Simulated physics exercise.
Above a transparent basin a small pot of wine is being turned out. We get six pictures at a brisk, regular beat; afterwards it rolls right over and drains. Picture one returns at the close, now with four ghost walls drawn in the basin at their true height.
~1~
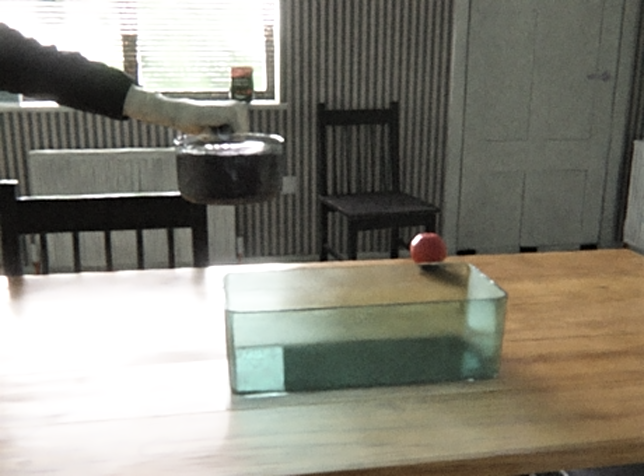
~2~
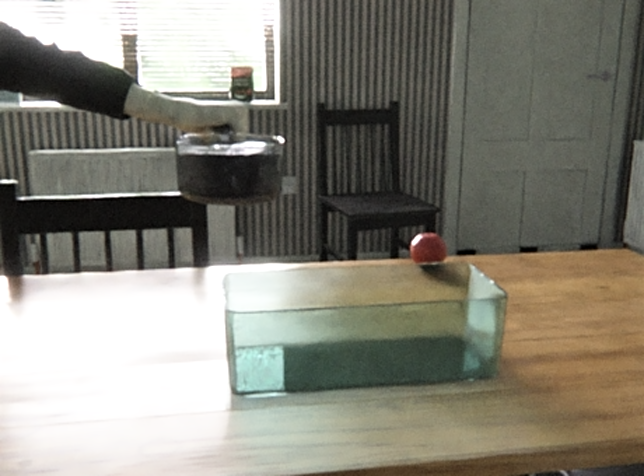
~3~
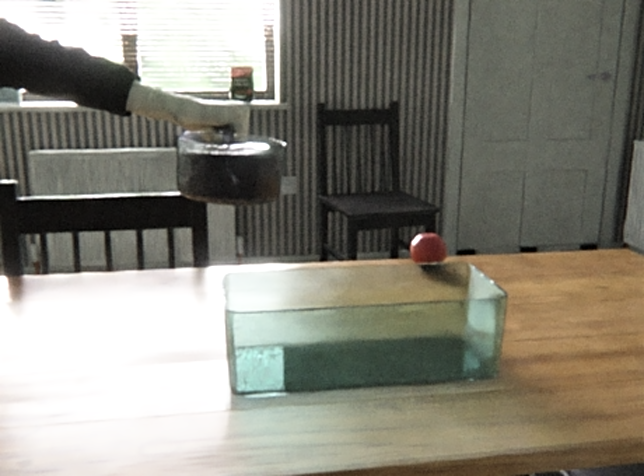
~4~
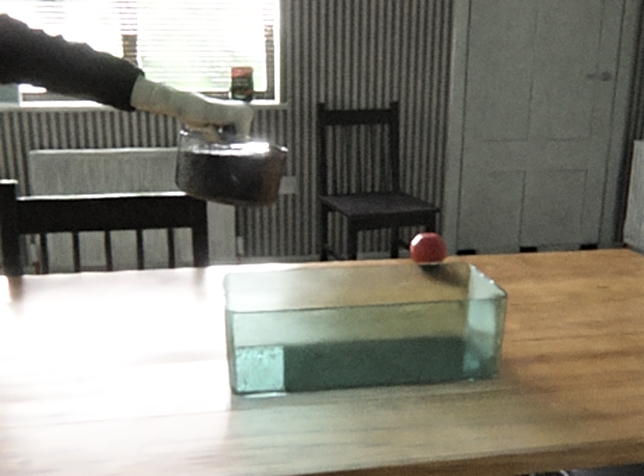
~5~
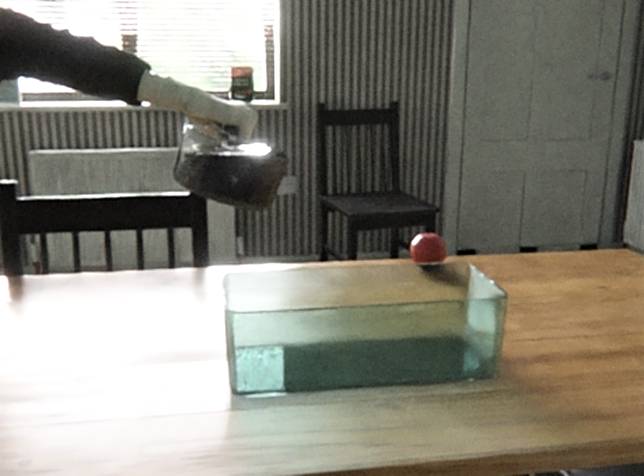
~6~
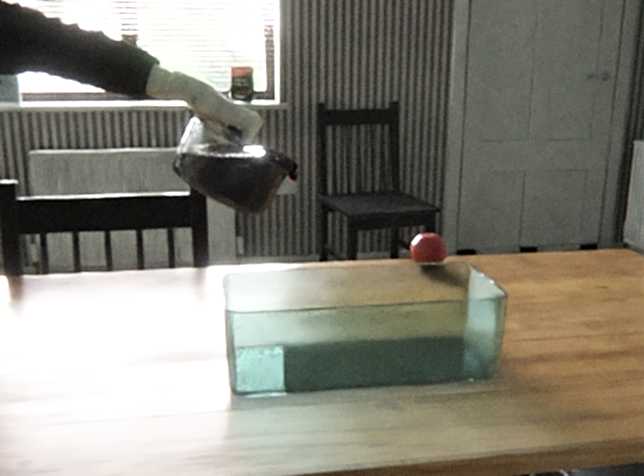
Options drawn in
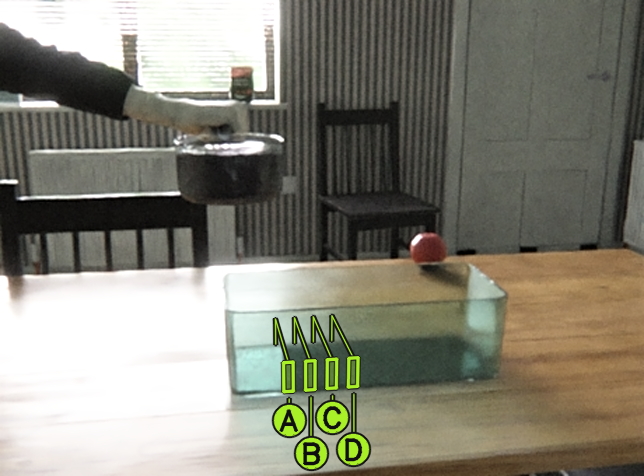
The clip opens with a gloved hand, reaching in from the left, holding a small pot of wine upright above a clear basin on a wooden table, a red ball behind it. The hand then gradually tilts the pot to the right, until dark wine just slips over its lip.
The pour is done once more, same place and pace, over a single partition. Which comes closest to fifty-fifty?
Use place D.
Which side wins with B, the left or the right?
The right side.
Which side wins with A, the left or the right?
More ends on the right.
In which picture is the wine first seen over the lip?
Picture 5.
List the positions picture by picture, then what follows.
The first picture shows upright, lip at (281, 139); basin from (230, 394) to (498, 375); nothing has left yet.
The second picture shows upright, lip at (281, 140); nothing has left yet.
The third picture shows tipped about 5°, lip at (283, 143); nothing has left yet.
The fourth picture shows tipped about 11°, lip at (285, 149); nothing has left yet.
The fifth picture shows tipped about 19°, lip at (287, 157); wine is over the lip, down to (287, 157).
The sixth picture shows tipped about 29°, lip at (288, 167); wine is over the lip, down to (293, 178).
In lime, A at (289, 398); B at (311, 397); C at (332, 395); D at (353, 393).
For place A, about 6 % ends left of the wall and 93 % right of it.
For place B, about 11 % ends left of the wall and 88 % right of it.
For place C, about 29 % ends left of the wall and 70 % right of it.
For place D, about 52 % ends left of the wall and 46 % right of it.
